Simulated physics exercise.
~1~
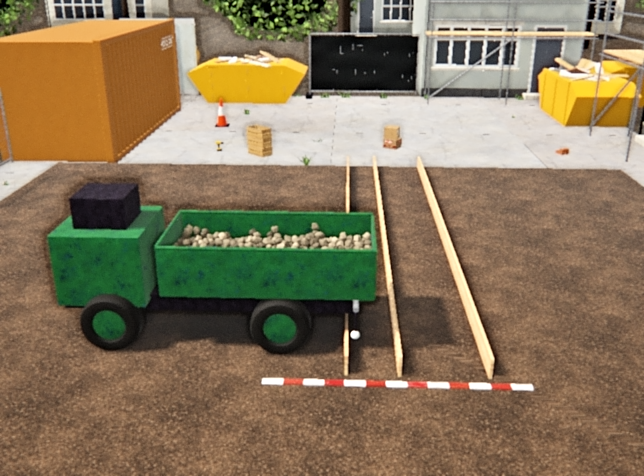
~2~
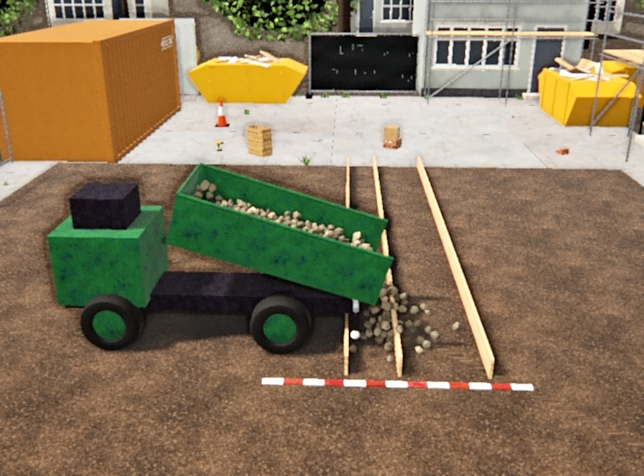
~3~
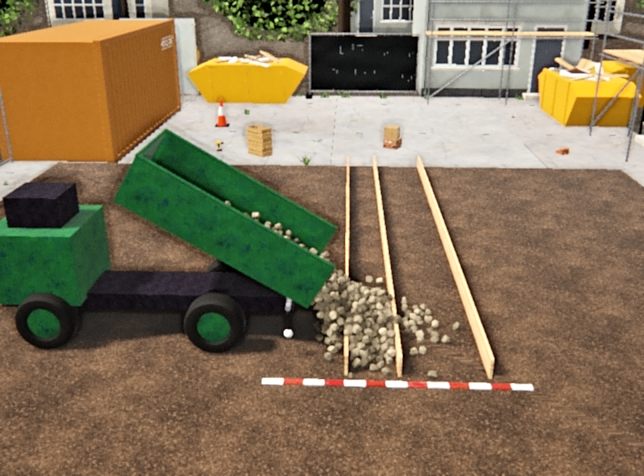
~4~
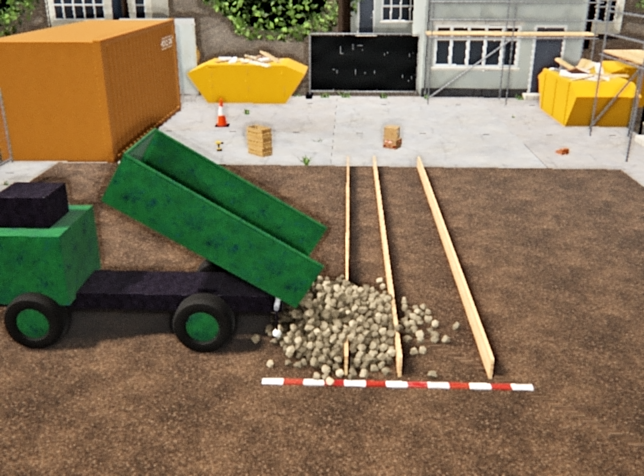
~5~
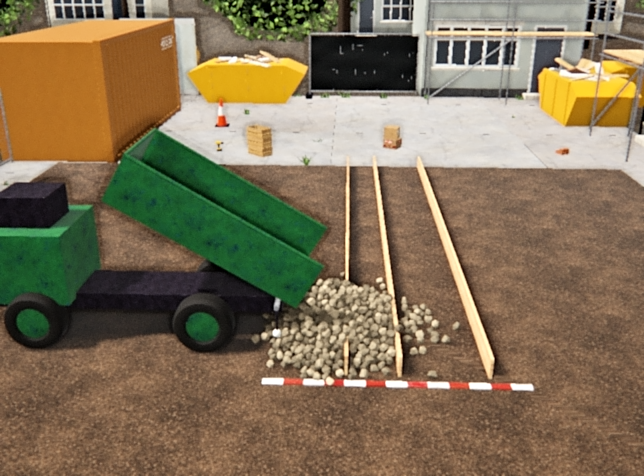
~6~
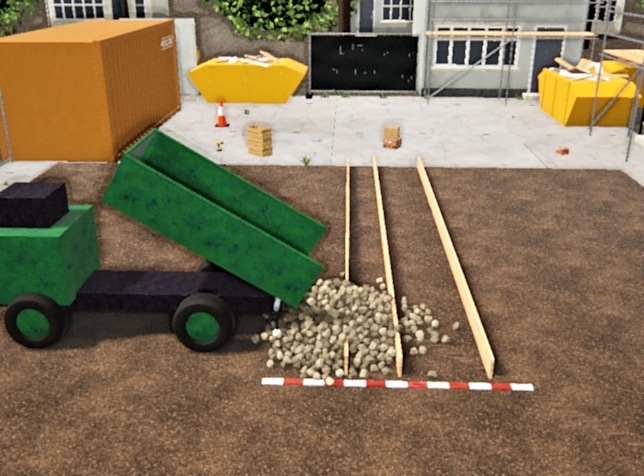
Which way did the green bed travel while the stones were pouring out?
It travelled to the left along with the truck, away from where the first stones had landed.
A green truck tipped up its bed of pale stones and spilled them off the right end among wooden boards, then rolled left while still pouring. It stopped with the bed raised and empty, the stones heaped mostly around the two left boards.
